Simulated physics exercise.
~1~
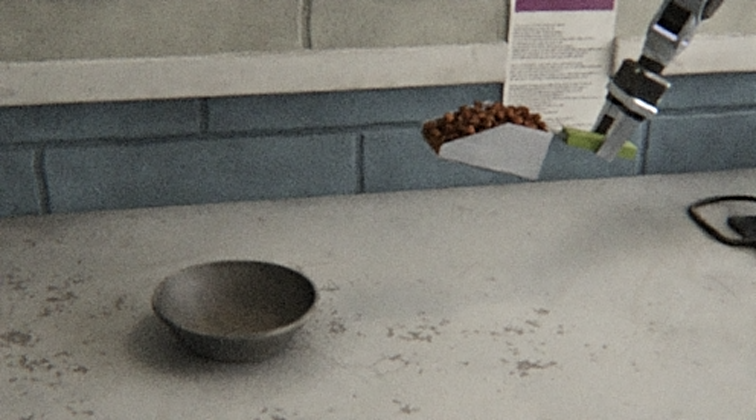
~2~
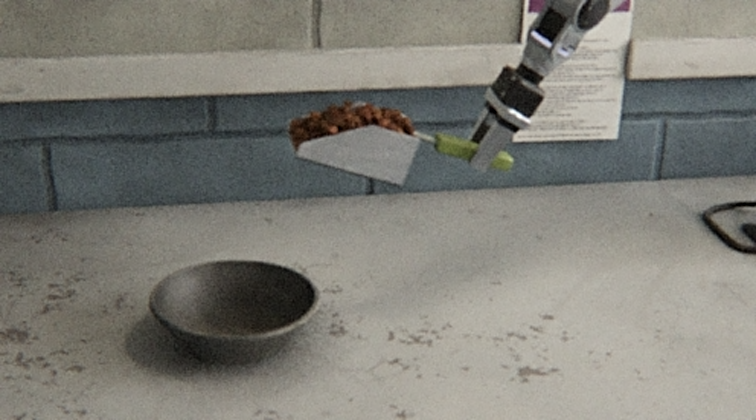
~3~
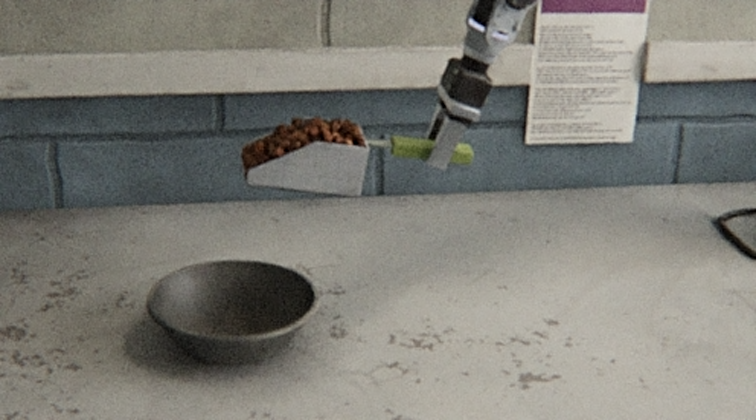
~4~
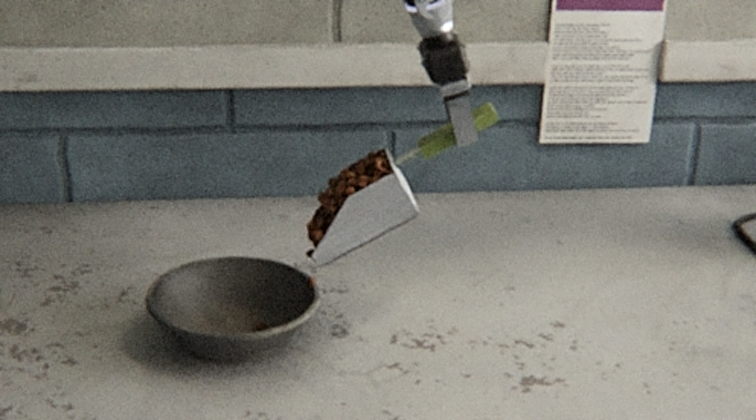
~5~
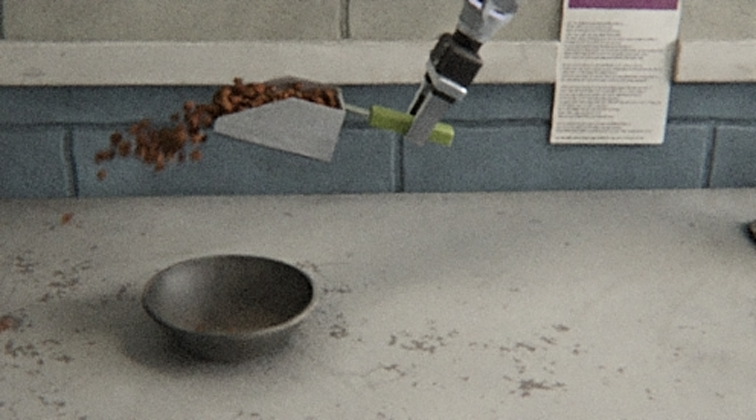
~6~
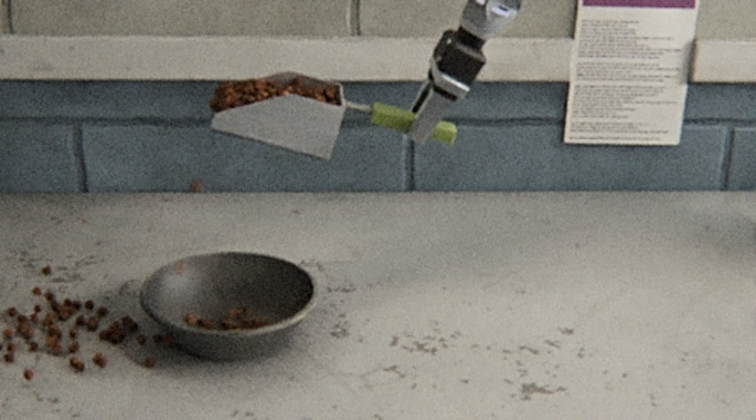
Brown pellets flying from a robot-held scoop that tips forward and jerks back, most landing left of a grey bowl, few inside.
